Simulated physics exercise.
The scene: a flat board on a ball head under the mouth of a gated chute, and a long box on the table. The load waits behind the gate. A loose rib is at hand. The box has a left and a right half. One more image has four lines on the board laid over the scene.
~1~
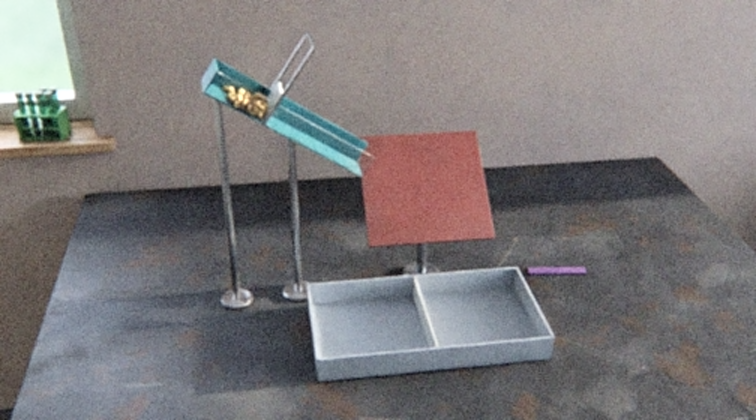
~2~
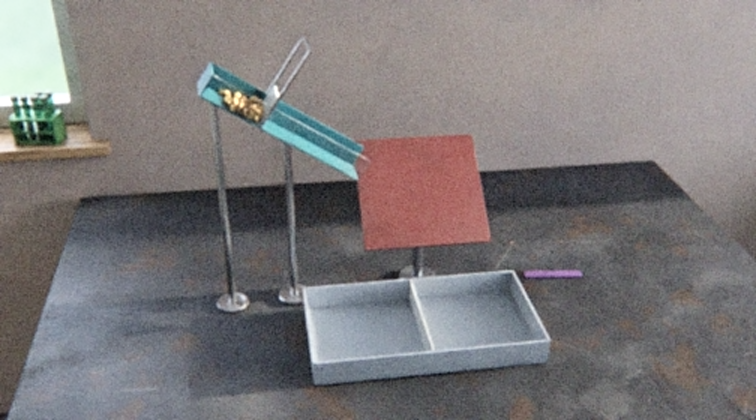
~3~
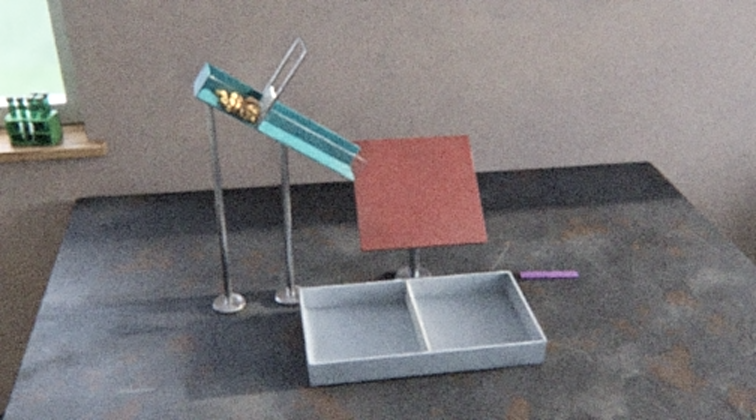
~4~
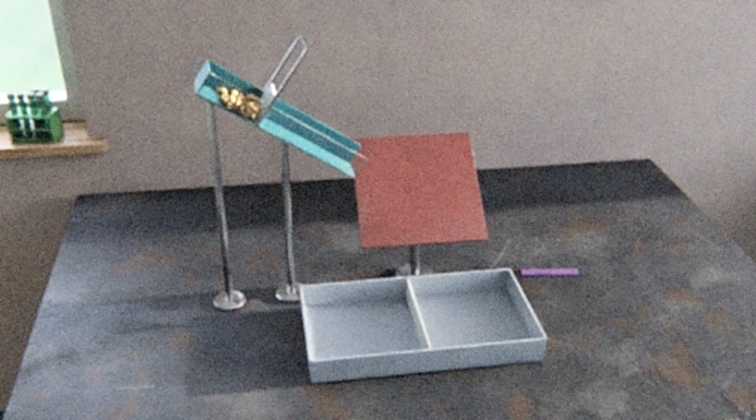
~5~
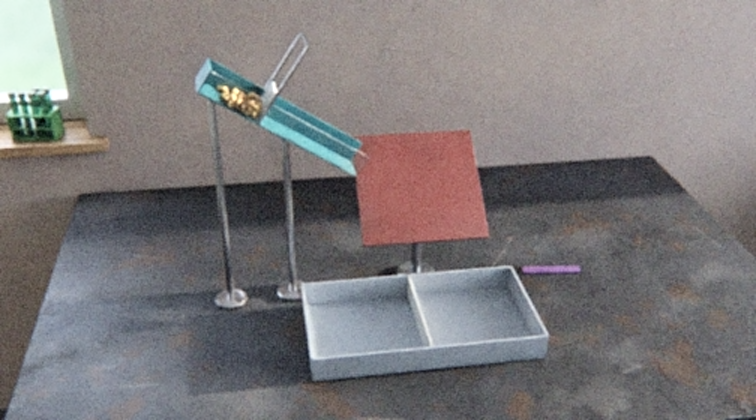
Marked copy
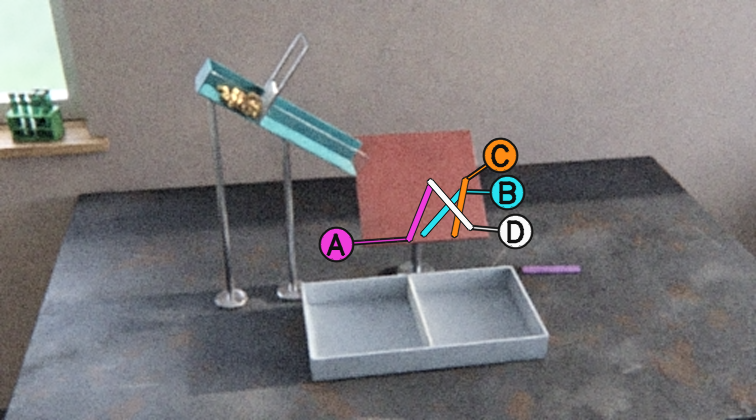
A dark, mottled tabletop fills a room with a grey wall, seen from slightly above, with green bottles on a windowsill at the left. A teal chute on two metal stands holds golden pieces behind a wire-like gate, sloping down rightward to a tilted red board above a pale grey two-part box, with a purple strip at right. Nothing on the table moves; only the camera sways slightly.
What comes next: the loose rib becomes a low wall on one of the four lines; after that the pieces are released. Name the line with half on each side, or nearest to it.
Use line B.
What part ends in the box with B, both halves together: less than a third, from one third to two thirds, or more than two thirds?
More than two thirds.
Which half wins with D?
More lands on the right.
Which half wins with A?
Left.
On the marked copy, line A from (430, 186) to (409, 238); line B from (461, 191) to (423, 233); line C from (465, 180) to (454, 234); line D from (430, 181) to (470, 227).
If A is chosen, of what is caught, nearly all in the left half, a small part in the right.
If B is chosen, of what is caught, about two thirds in the left half, about a third in the right.
If C is chosen, of what is caught, a small part in the left half, most in the right.
If D is chosen, of what is caught, a small part in the left half, most in the right.
